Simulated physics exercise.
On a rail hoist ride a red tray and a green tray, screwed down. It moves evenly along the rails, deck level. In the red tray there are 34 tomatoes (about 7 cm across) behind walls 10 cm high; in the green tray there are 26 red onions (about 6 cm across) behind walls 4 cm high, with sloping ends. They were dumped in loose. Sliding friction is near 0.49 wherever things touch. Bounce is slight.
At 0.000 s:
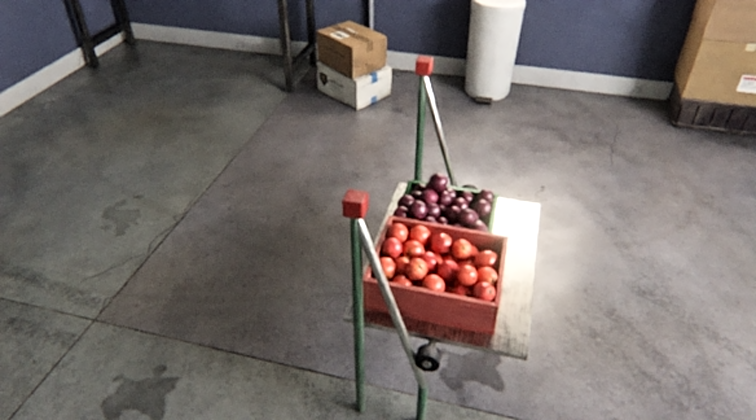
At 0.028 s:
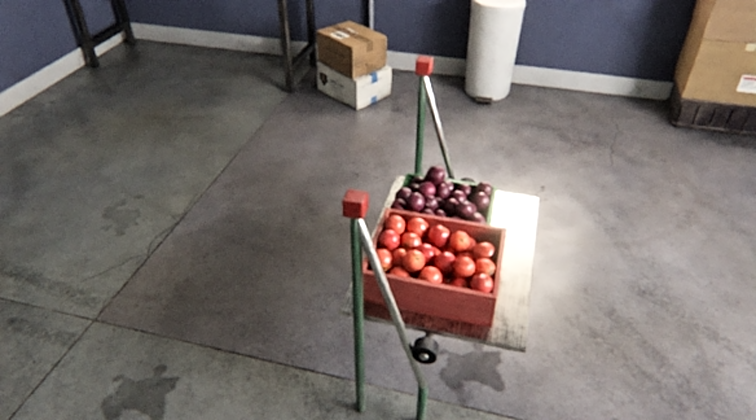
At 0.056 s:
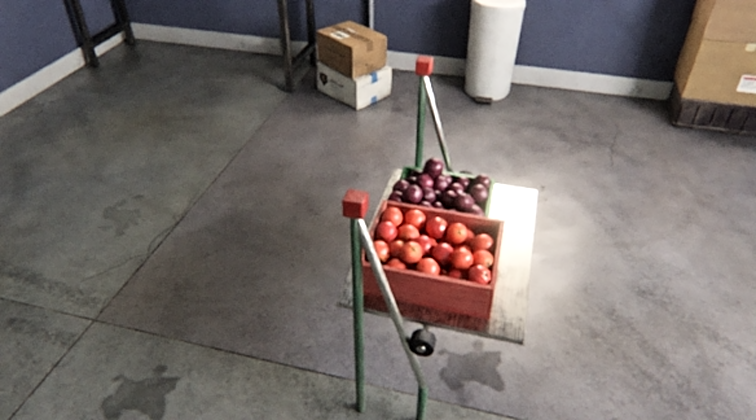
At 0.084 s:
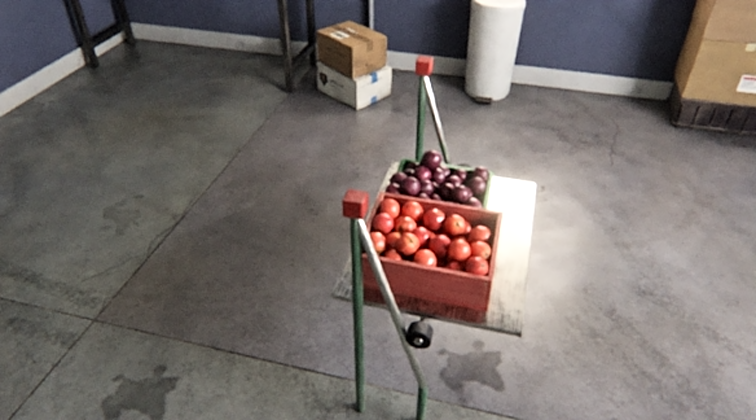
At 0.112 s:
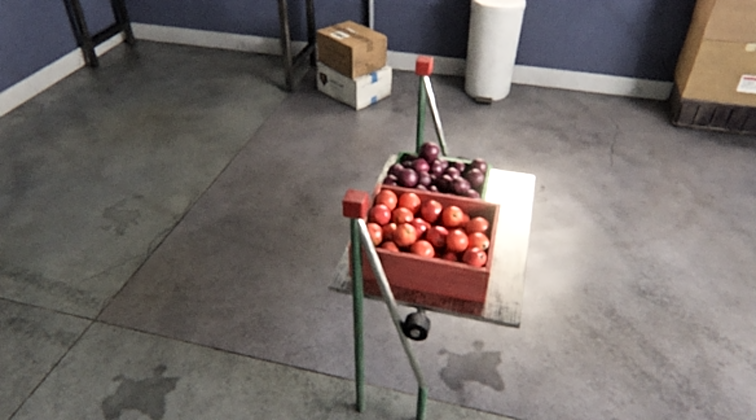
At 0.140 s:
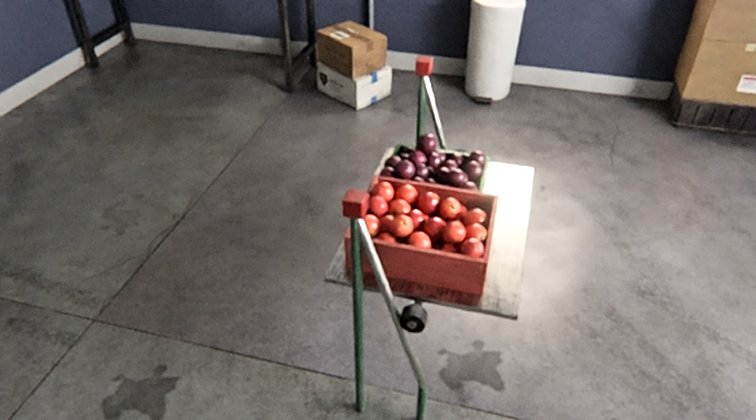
In this clip, a level platform carrying a red tray of tomatoes and a green tray of dark purple produce shifts steadily a short way up the view and slightly left beside red-topped posts, the loads staying in their trays.
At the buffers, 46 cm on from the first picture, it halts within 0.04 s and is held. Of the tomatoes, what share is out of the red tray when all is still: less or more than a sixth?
It sheds fewer than one in six of them.
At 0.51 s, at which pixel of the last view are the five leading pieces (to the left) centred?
Around (360, 74).
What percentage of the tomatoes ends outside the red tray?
About 0 per cent.
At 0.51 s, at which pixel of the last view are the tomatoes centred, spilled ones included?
Near (383, 123).
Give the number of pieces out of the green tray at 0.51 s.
Out by then, roughly: Green tray 2.
After 0.39 s, it meets the buffers.
After 0.51 s, red tray 34 in, 0 out and green tray 24 in, 2 out.
After 0.67 s, red tray 34 in, 0 out and green tray 23 in, 3 out.
After 0.89 s, red tray 34 in, 0 out and green tray 22 in, 4 out.
When it is over (at 1.44 s), red tray 34 in, 0 out and green tray 21 in, 5 out. Asked share, 0 of 34, 0 per cent.
